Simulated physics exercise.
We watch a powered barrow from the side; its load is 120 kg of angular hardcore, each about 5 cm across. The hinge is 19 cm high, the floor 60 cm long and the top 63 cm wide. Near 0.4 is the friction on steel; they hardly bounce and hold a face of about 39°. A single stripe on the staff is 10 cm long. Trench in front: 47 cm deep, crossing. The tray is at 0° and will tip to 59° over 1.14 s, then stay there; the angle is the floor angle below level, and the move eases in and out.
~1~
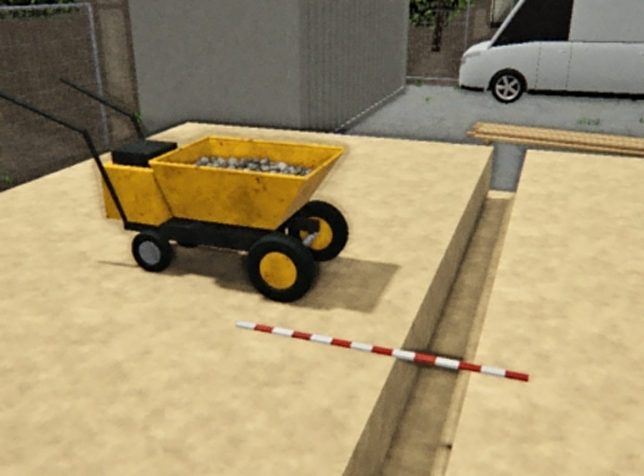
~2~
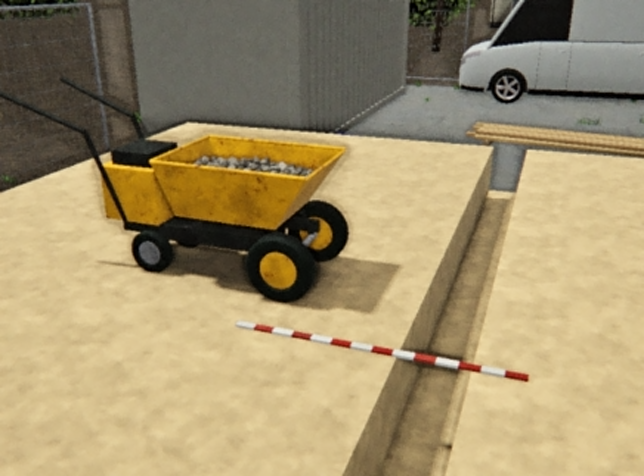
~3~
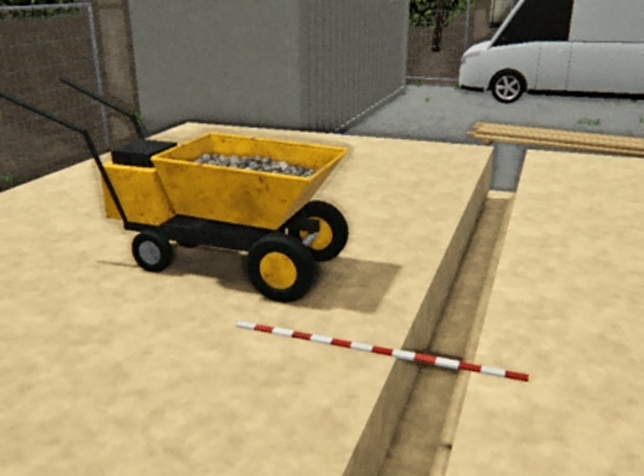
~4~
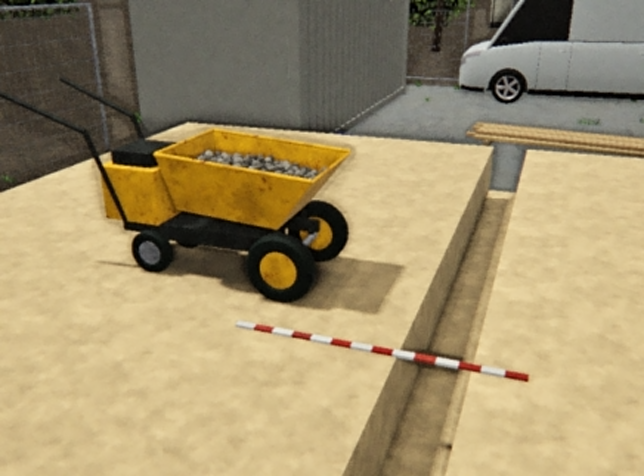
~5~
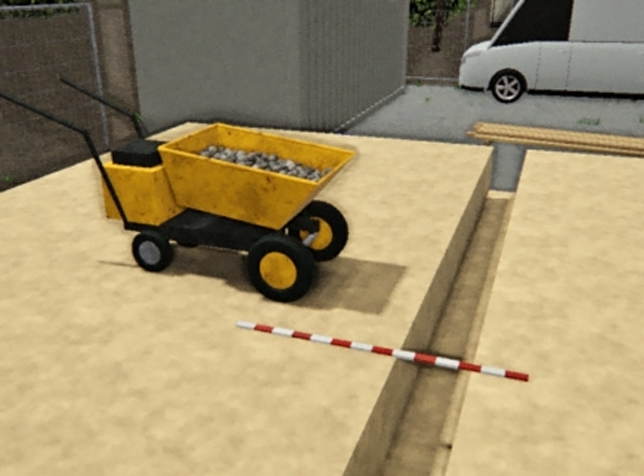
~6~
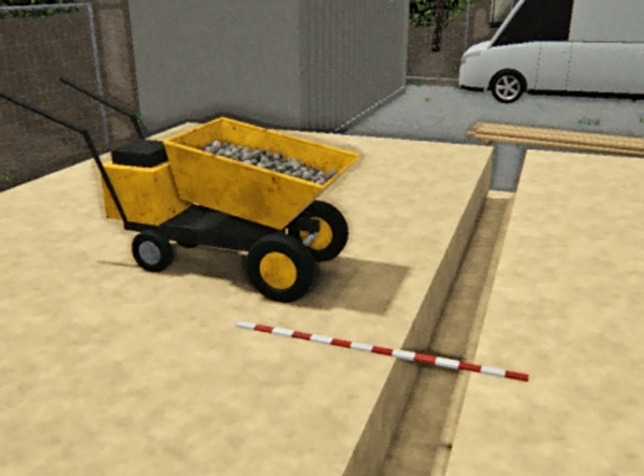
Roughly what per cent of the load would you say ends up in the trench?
I'd say 11 per cent ends up in the trench.
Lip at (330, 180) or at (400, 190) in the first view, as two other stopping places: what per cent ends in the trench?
First spot about 20, second spot about 5 per cent.
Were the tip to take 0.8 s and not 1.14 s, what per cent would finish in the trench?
Probably about 20 in a hundred.
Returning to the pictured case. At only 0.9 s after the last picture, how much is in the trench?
Close to 0 per cent has got there by then.
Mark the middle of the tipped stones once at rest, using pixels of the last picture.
Centre estimate: Around (439, 370).
Then, 0.6 s after the last picture the floor is at 50°, 100 % in the tray; the foremost stones are at (362, 225).
Then, 0.9 s after the last picture the floor is at 59°, 99 % in the tray, 1 % short of the trench; the foremost stones are at (409, 283).
Then, 1.3 s after the last picture the floor is at 59°, 89 % in the tray, 7 % short of the trench, 4 % in the trench; the foremost stones are at (468, 363).
Then, 3.2 s after the last picture the floor is at 59°, 81 % in the tray, 8 % short of the trench, 11 % in the trench; the foremost stones are at (474, 382).
